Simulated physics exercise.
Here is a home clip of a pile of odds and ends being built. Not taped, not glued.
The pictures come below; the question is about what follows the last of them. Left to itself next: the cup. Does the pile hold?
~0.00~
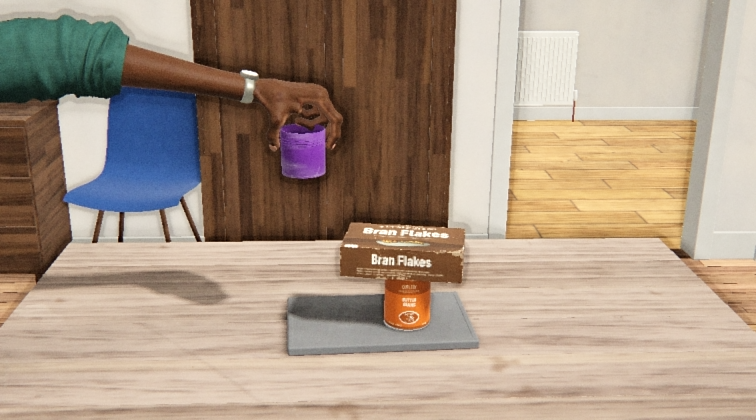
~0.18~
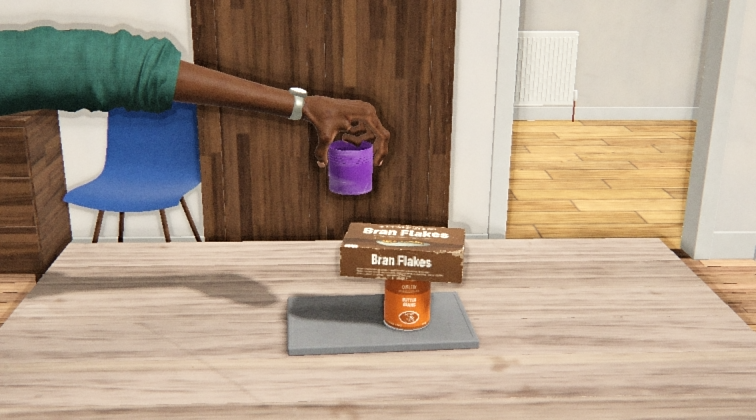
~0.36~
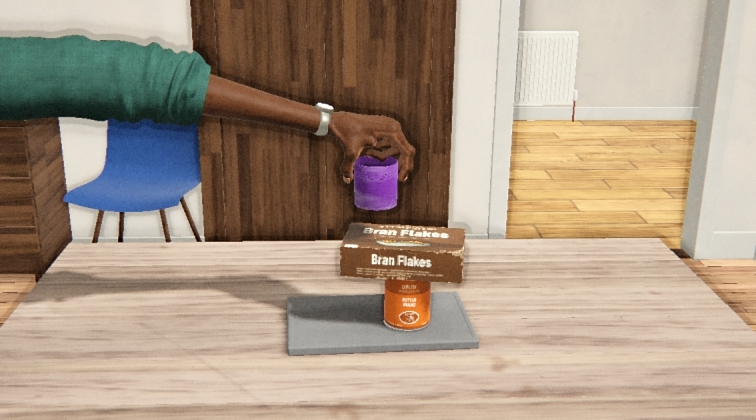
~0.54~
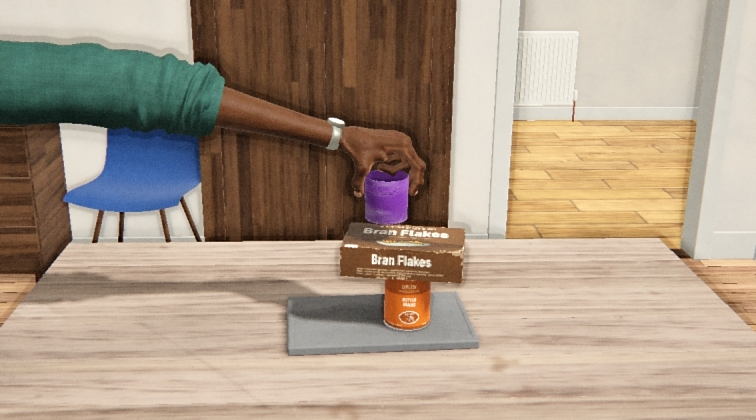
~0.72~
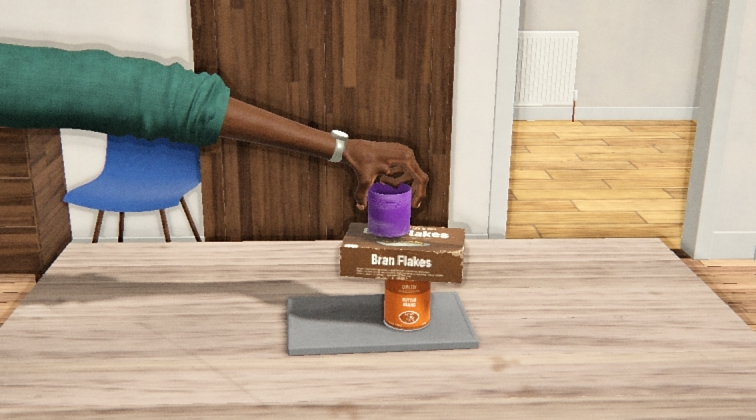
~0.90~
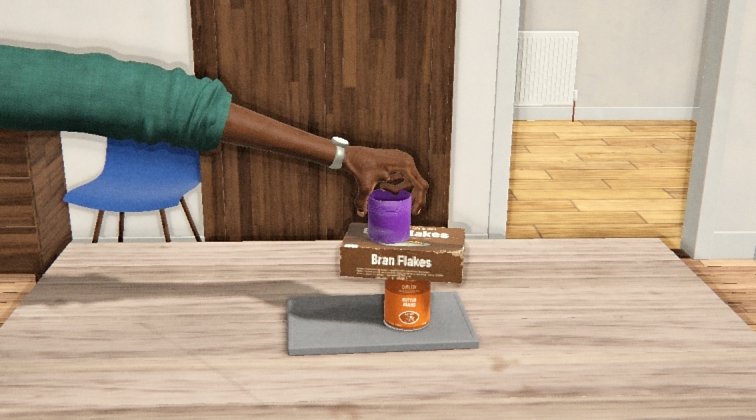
Most likely the pile survives.
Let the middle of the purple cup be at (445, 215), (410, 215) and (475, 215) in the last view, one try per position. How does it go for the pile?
Result per try: First still standing, second still standing, third toppled.
After 1.60 s, no change.
After 2.50 s, purple cup resting near (389, 217).
In the end (4.0 s), all 4 unmoved. At the end, from the last picture's camera, purple cup near (389, 217). The pile keeps its balance.
